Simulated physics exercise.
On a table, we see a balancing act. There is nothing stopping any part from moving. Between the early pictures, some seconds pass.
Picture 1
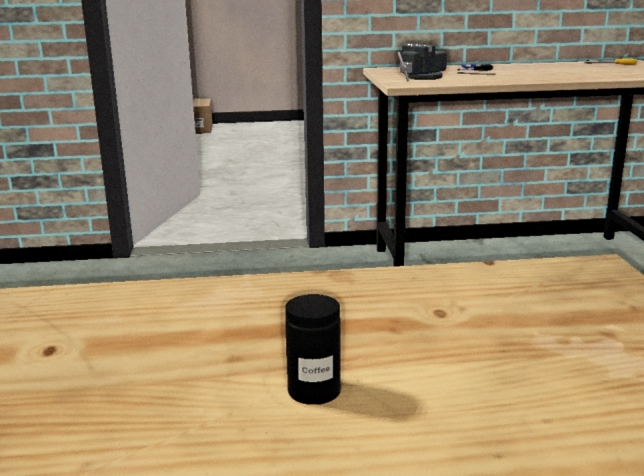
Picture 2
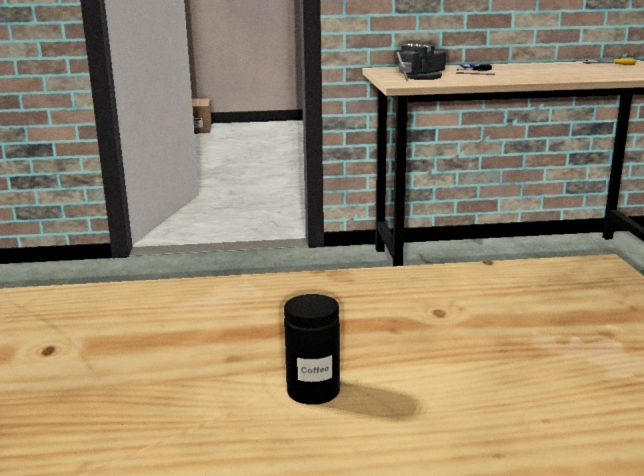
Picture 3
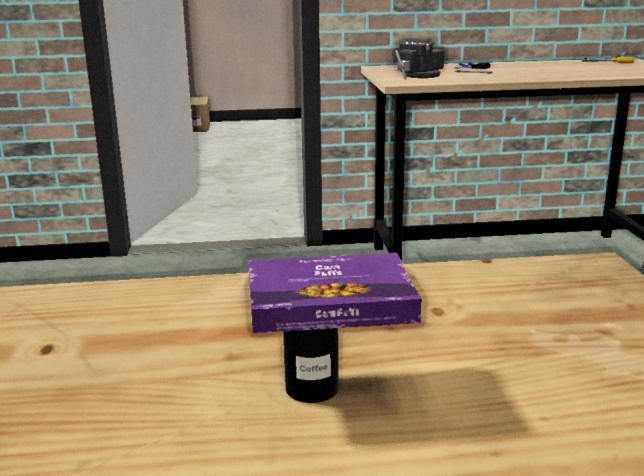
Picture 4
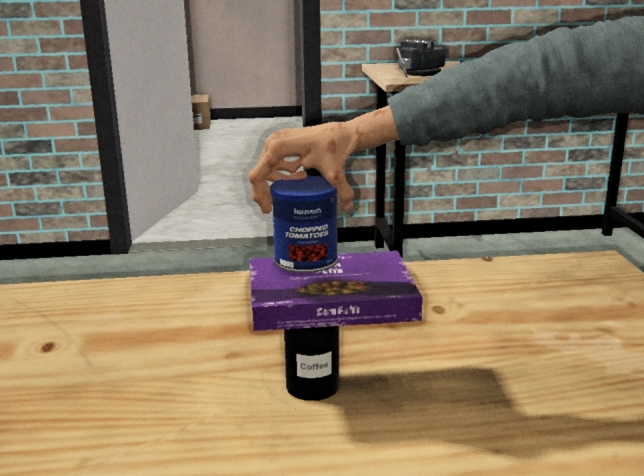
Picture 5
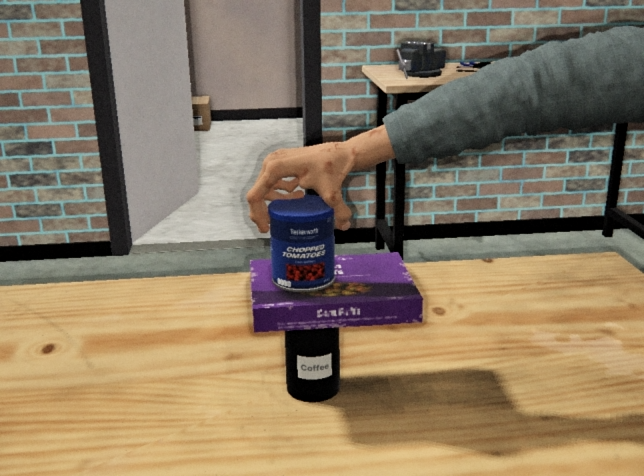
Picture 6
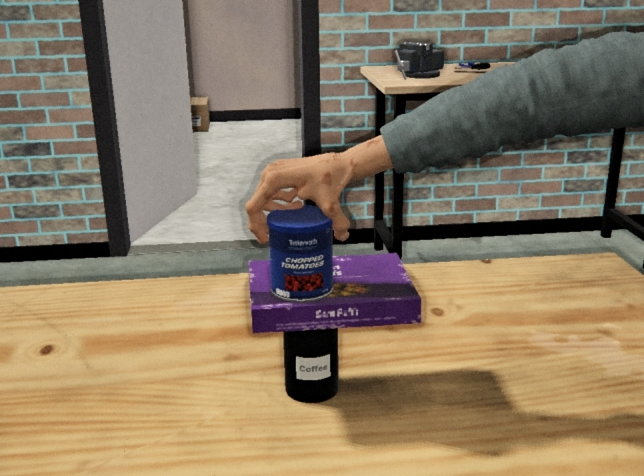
The footage shows a black coffee jar standing on a wooden table, then a purple box lying across its top. A hand reaching in from the right lowers a blue tin of chopped tomatoes onto the box.
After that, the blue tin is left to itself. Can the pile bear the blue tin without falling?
Yes, it bears it.
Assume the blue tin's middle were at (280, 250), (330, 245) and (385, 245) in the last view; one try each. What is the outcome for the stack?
So, first it stays steady, next it stays steady, and last it tips over.
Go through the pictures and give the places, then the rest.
In the first frame, the last thing is not in view yet; black jar (313, 349).
In the second frame, the last thing is not in view yet; black jar (312, 349).
In the third frame, the last thing is not in view yet; black jar (311, 347).
The fourth frame shows coming down; blue tin (305, 223); black jar (312, 345).
The fifth frame shows coming down; blue tin (302, 242); black jar (312, 346).
The sixth frame shows in place under the hand; blue tin (301, 253); black jar (311, 347).
Then, 0.80 s past the last view, nothing moves.
Then, 1.70 s past the last view, blue tin resting near (301, 254).
Finally, all 3 still in place. Final places as the last picture's camera would see them, blue tin near (301, 254). The stack keeps its balance.
